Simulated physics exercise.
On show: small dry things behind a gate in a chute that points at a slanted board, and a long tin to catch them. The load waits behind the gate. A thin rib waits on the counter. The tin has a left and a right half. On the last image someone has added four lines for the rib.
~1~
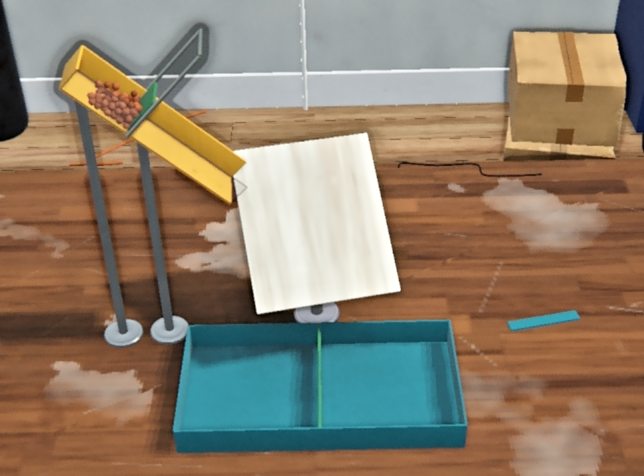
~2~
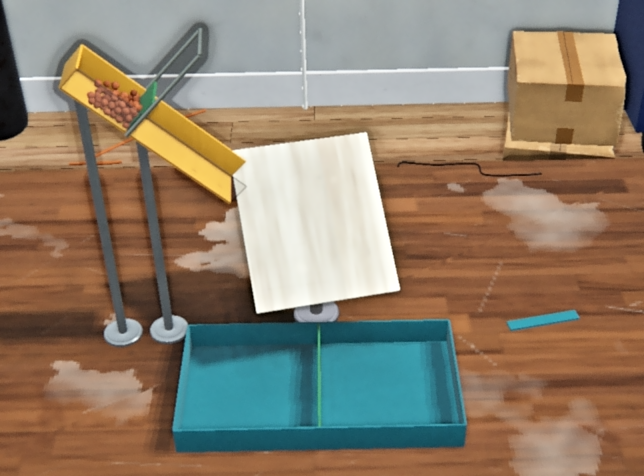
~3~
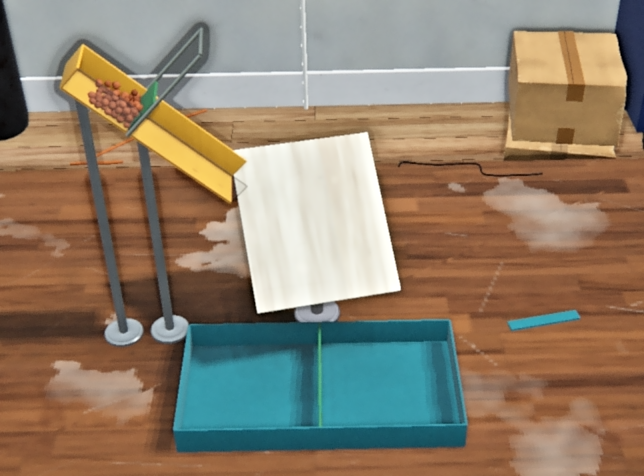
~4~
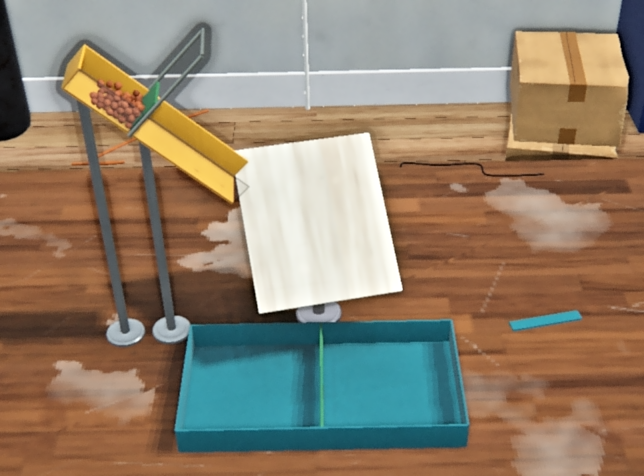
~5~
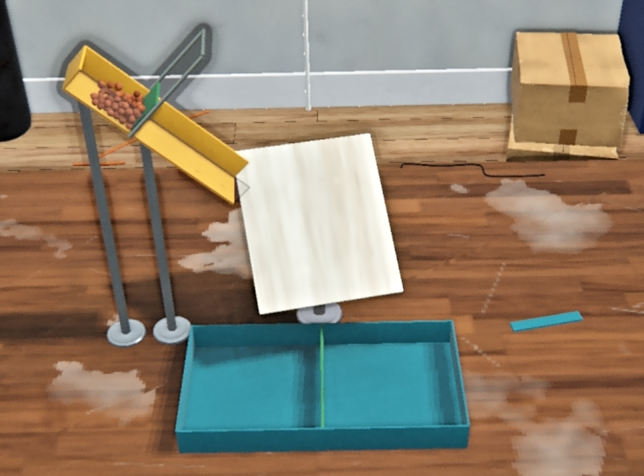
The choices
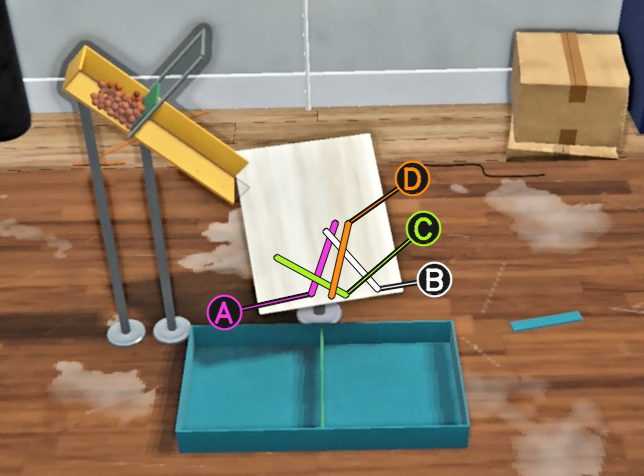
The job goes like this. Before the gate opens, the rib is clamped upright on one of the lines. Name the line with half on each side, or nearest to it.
Line D.
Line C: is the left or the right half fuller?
More lands on the right.
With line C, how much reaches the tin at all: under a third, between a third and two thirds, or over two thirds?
Line C gives over two thirds.
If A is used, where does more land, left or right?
More lands on the left.
On the marked copy, line A from (335, 223) to (311, 293); line B from (326, 231) to (377, 289); line C from (277, 257) to (345, 295); line D from (348, 223) to (331, 296).
For line A, of what is caught, most in the left half, a small part in the right.
For line B, of what is caught, a small part in the left half, most in the right.
For line C, of what is caught, a stray few in the left half, nearly all in the right.
For line D, of what is caught, about half in the left half, about half in the right.
